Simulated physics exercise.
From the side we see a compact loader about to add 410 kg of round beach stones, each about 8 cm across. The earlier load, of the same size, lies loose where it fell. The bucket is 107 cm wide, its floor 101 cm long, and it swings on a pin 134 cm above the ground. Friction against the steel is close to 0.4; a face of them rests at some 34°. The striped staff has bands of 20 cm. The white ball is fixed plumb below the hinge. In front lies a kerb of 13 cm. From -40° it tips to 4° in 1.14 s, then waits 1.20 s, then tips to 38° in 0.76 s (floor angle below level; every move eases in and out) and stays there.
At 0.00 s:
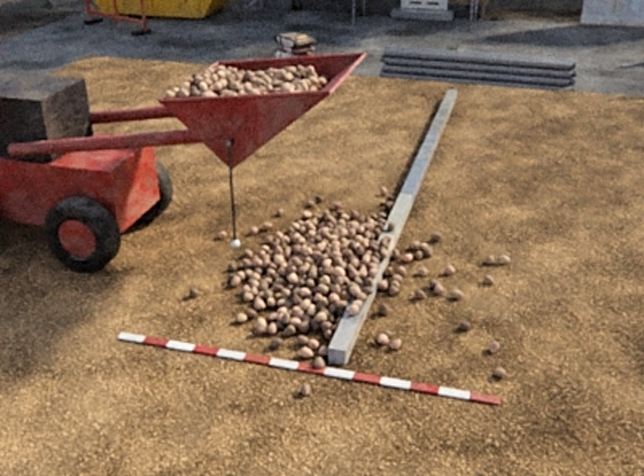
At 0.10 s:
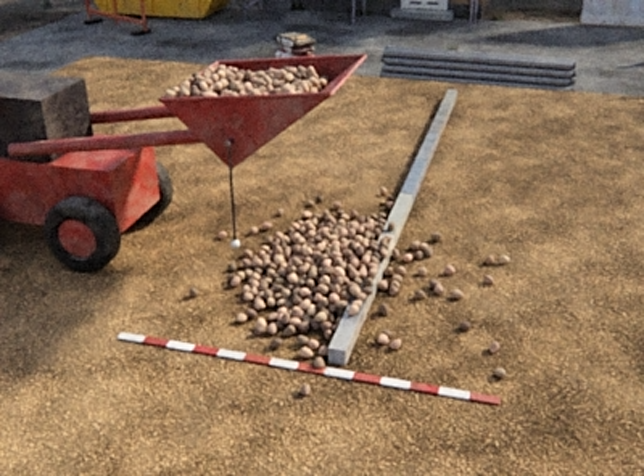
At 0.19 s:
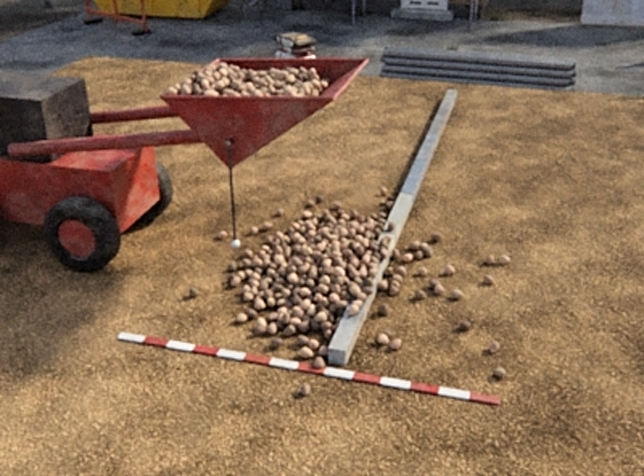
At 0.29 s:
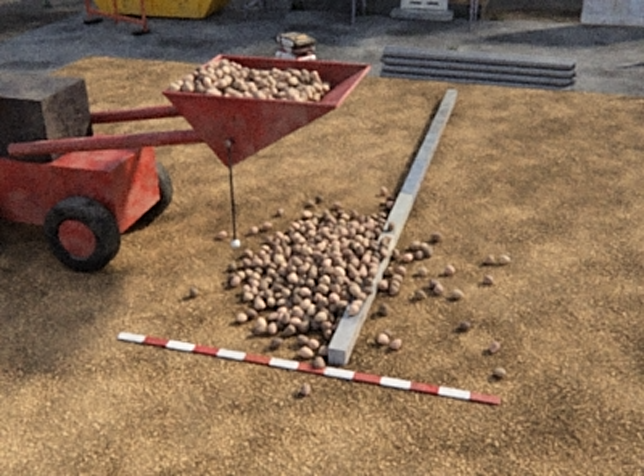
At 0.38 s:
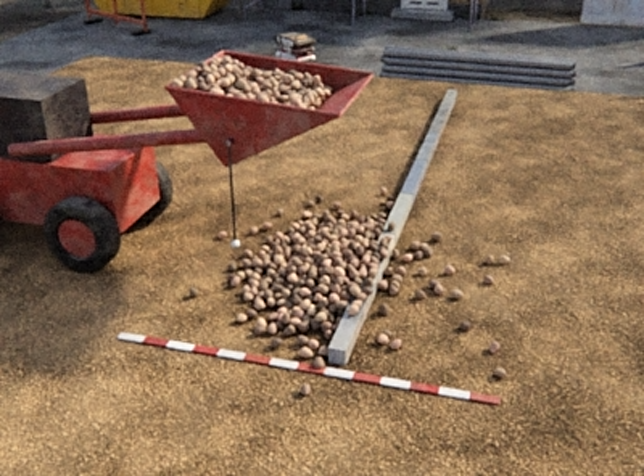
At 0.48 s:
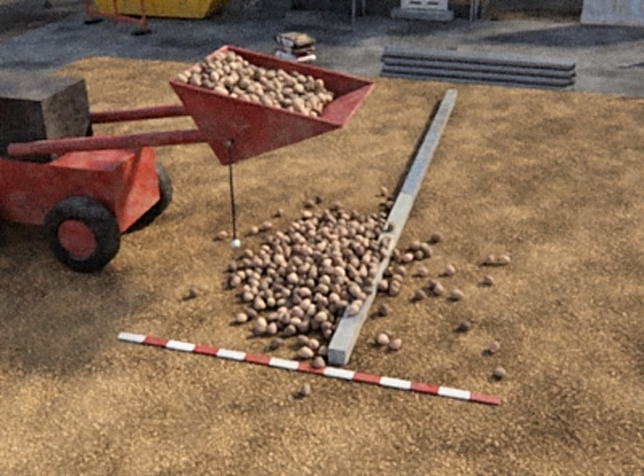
At first, a red loader at the left holds a raised bucket of round stones above a loose pile lying against a pale kerb, with a striped staff in front. The bucket's right-hand lip then swings slowly downward, and the stones inside shift slightly, while the pile stays still.
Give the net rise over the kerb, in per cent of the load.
Close to 74 parts in a hundred.
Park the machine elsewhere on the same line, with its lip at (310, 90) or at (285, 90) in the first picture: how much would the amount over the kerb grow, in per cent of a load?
Near 50 per cent from the first place, 25 from the second.
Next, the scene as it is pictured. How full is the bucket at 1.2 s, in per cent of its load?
It holds some 100 per cent.
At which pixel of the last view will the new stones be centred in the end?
Around (409, 272).
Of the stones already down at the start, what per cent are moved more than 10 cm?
About 5 per cent.
After 0.9 s the floor is at -3°; in per cent of one load, 100 in the bucket, 94 on this side of the kerb, 5 over the kerb; the foremost stones are at (481, 298).
After 1.2 s the floor is at 4°; in per cent of one load, 100 in the bucket, 94 on this side of the kerb, 5 over the kerb; the foremost stones are at (481, 298).
After 3.5 s the floor is at 38°; in per cent of one load, 10 in the bucket, 141 on this side of the kerb, 48 over the kerb; the foremost stones are at (513, 300).
After 6.2 s the floor is at 38°; in per cent of one load, 0 in the bucket, 120 on this side of the kerb, 79 over the kerb; the foremost stones are at (576, 276). Net gain over the kerb, 74.
